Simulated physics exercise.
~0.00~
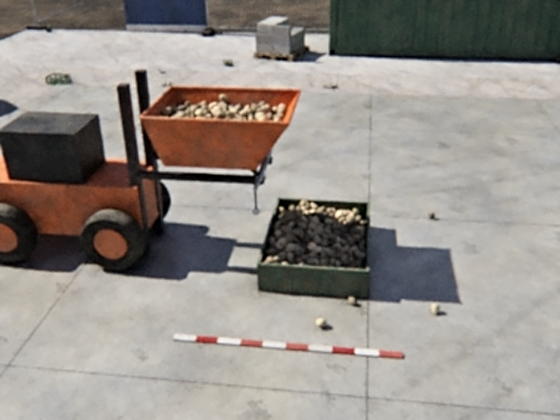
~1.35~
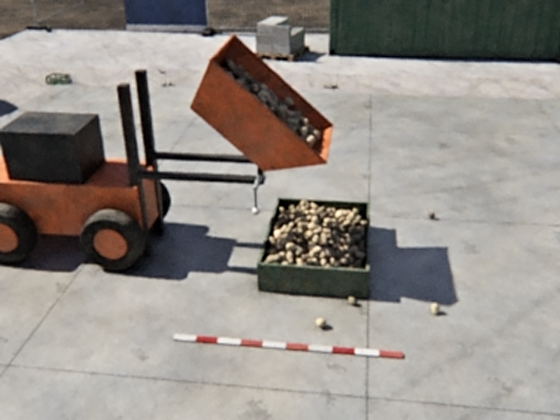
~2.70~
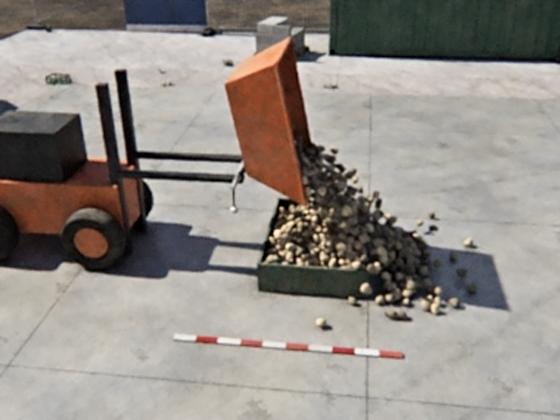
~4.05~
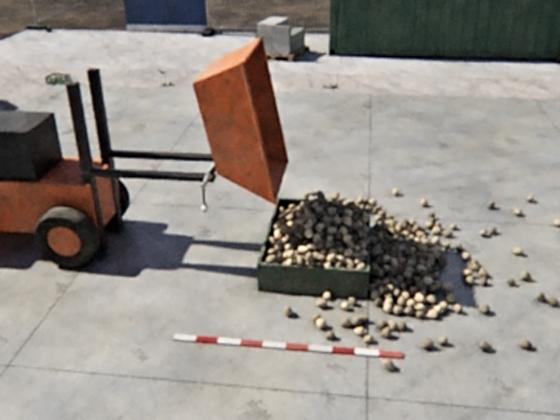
On a concrete yard, an orange fork truck tipped its raised skip of round stones over a green bin already holding some, then backed away to the left as they poured out, leaving the bin heaped and many stones scattered across the ground.
